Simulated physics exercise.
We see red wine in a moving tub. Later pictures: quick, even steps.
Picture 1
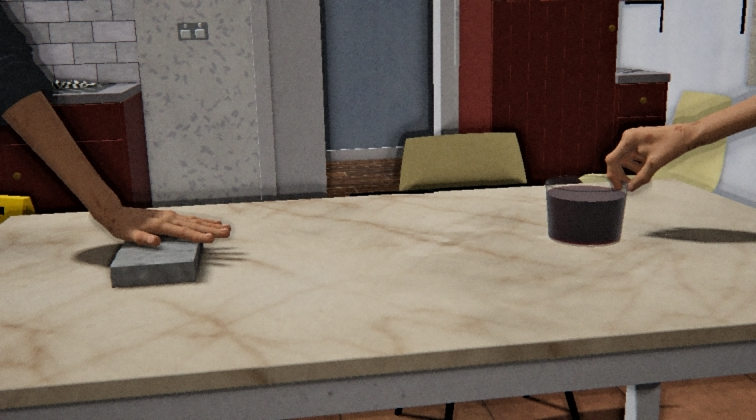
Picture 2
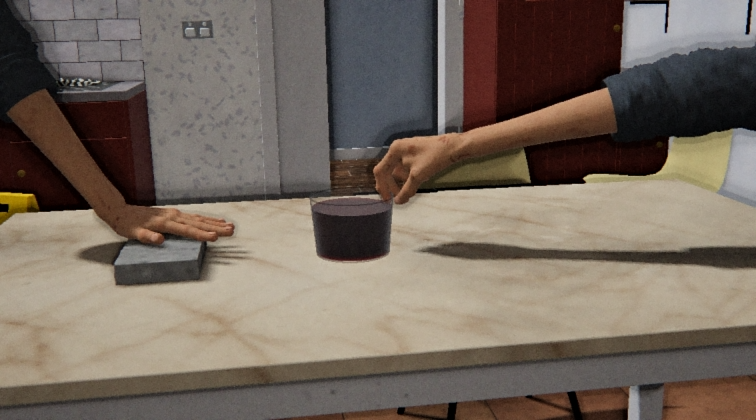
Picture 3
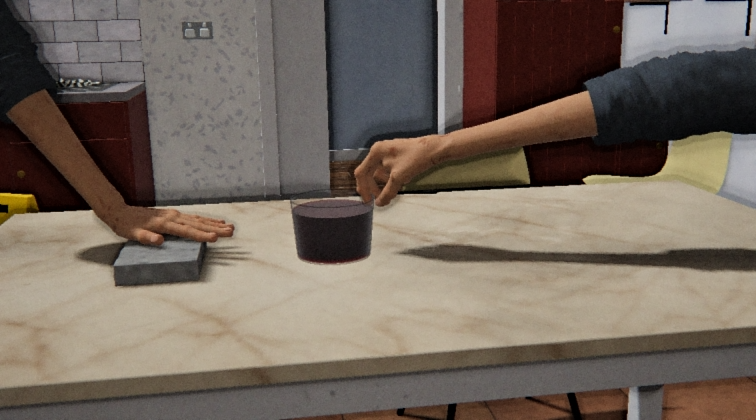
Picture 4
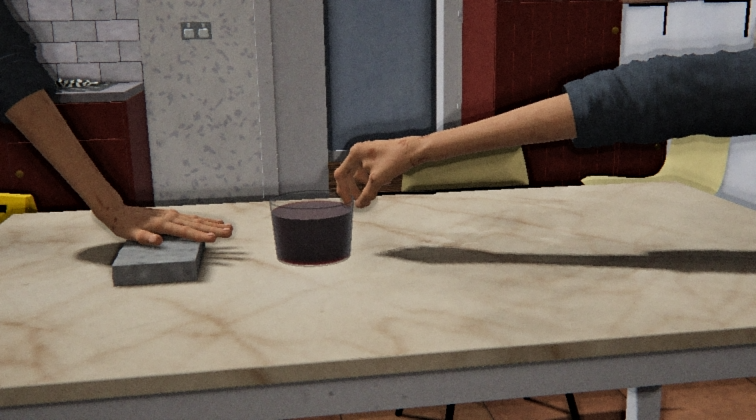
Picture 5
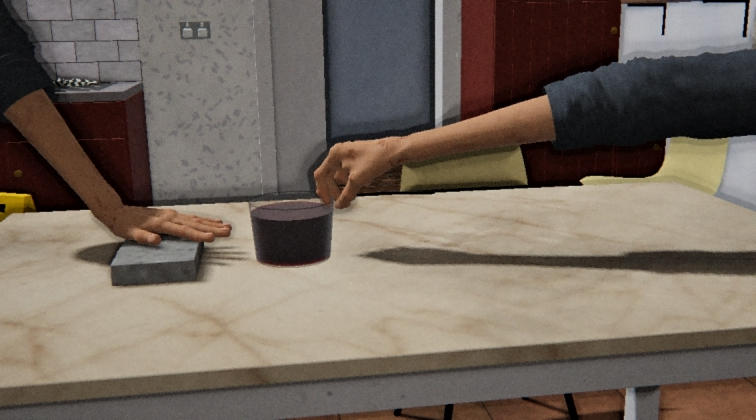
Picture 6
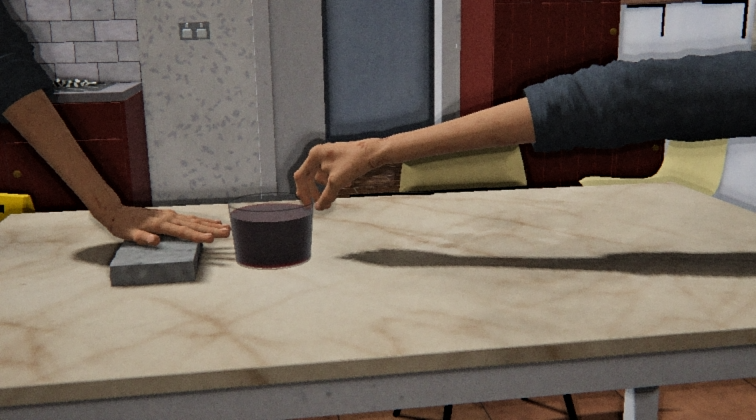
A clear tub of red wine, about three quarters full, is moved by a hand reaching in from the right across a pale marble-patterned table, seen from the front in a kitchen. On the left, another hand rests on a grey brick, with dark red cabinets and a yellowish chair behind. The tub travels a long way left, then continues in small, even steps towards the brick, while the view stays still.
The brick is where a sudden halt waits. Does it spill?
Overflows.
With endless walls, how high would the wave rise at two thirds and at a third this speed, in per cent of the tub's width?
You'd see close to 20 per cent, and after that close to 10 per cent.
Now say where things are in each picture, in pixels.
In the first frame, at rest; tub (585, 209) about three quarters full; brick (160, 256).
In the second frame, under way; tub about three quarters full, surface at (352, 207).
In the third frame, a step of some 20 px; tub (333, 225) about three quarters full.
In the fourth frame, a step of some 20 px; tub about three quarters full, surface at (313, 210).
In the fifth frame, a step of some 20 px; tub (292, 227) about three quarters full.
In the sixth frame, a step of some 20 px; tub about three quarters full, surface at (272, 213); brick (160, 255).
A moment on, the tub meets the brick.
Further on, the red wine surges up the wall; a puddle lies under it.
When it is over, the tub stands at the brick; a puddle lies under it.
